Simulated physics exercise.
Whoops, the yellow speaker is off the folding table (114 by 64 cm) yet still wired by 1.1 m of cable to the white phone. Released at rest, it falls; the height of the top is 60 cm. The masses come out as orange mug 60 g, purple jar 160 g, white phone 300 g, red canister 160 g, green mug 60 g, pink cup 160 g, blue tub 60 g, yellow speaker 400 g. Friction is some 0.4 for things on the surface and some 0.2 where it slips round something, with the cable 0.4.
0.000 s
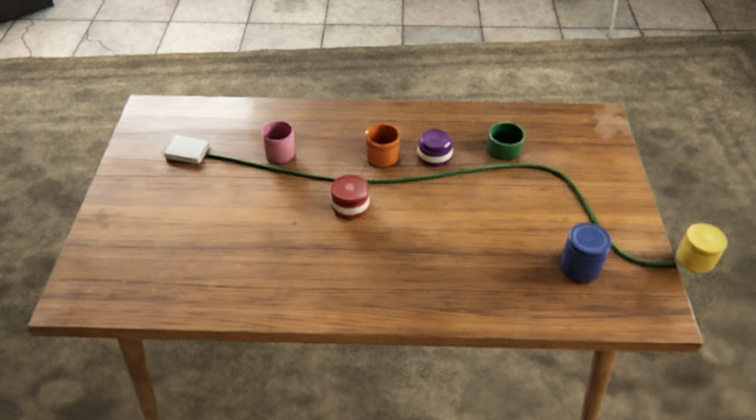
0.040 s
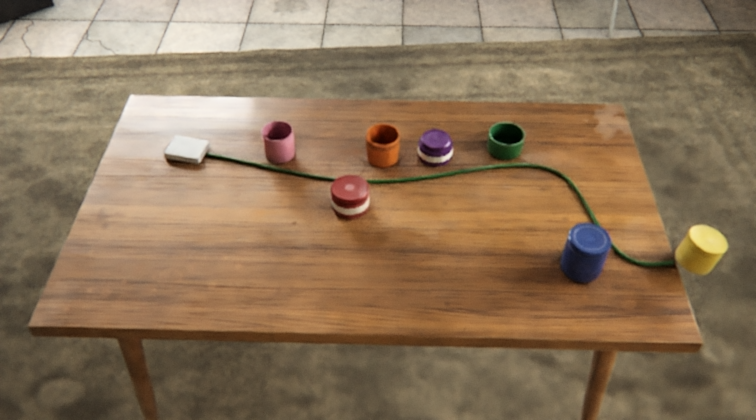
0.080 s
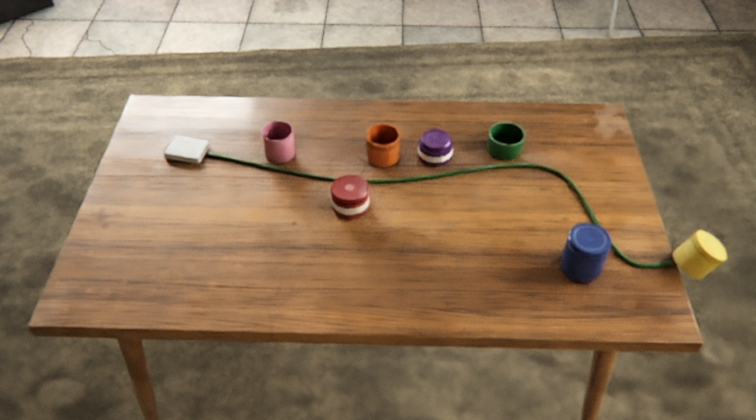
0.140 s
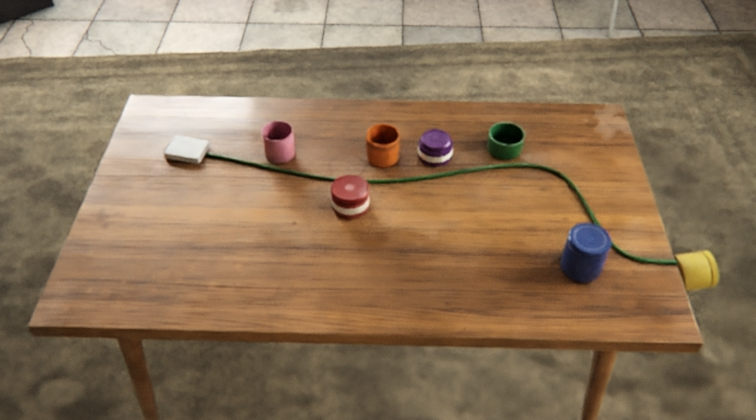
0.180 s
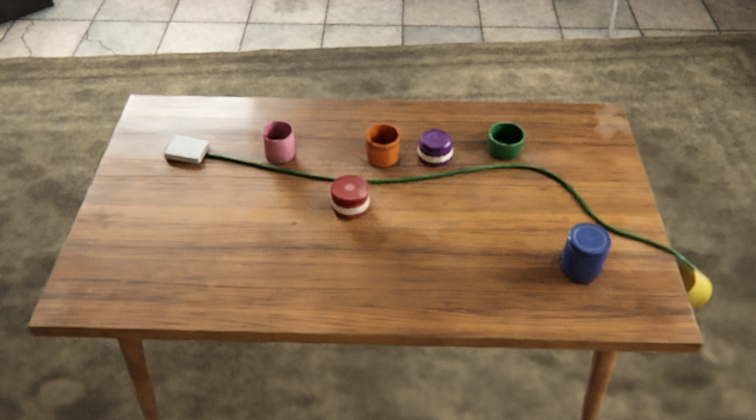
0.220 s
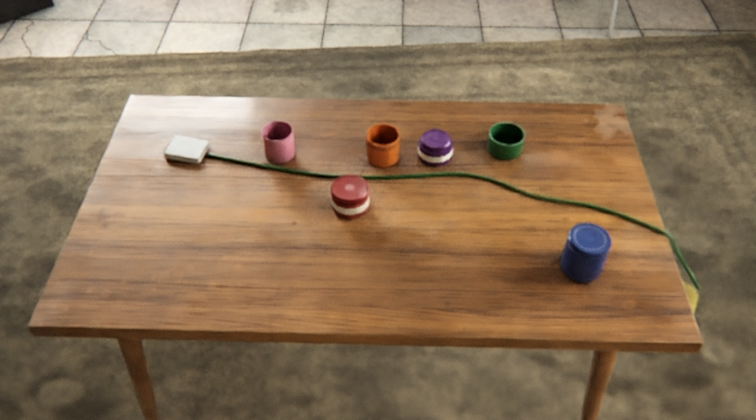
The yellow speaker tips and drops past the table's right edge, drawing the green cable straighter.
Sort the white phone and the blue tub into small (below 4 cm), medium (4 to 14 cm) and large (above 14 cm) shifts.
Shifts - white phone: Large; blue tub: Small.
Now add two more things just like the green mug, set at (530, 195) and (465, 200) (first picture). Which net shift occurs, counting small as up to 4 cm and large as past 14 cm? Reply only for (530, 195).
There it moves a long way.
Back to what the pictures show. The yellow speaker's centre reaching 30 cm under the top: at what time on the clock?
Close to 0.55 s.
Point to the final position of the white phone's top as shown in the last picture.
Near (350, 166).
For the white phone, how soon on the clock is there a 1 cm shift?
Answer: White phone, 0.28 s.
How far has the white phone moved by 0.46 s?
White phone: 15 cm.
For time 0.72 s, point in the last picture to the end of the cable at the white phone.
Near (296, 168).
At 0.5 s, the cable's tail end at (266, 165); white phone 13 cm off its start, yellow speaker over the edge.
At 0.7 s, the cable's tail end at (296, 168); white phone 20 cm off its start, yellow speaker over the edge, pink cup 4 cm off its start.
At 1.0 s, the cable's tail end at (311, 170); white phone 23 cm off its start at (290, 165), yellow speaker over the edge, pink cup 4 cm off its start at (297, 126).
At 1.2 s, the cable's tail end at (358, 172); white phone 33 cm off its start, yellow speaker over the edge, pink cup 4 cm off its start.
At 2.4 s, the cable's tail end at (371, 171); white phone 35 cm off its start at (350, 166), blue tub 0 cm off its start at (590, 238), yellow speaker over the edge, pink cup 4 cm off its start at (297, 126).
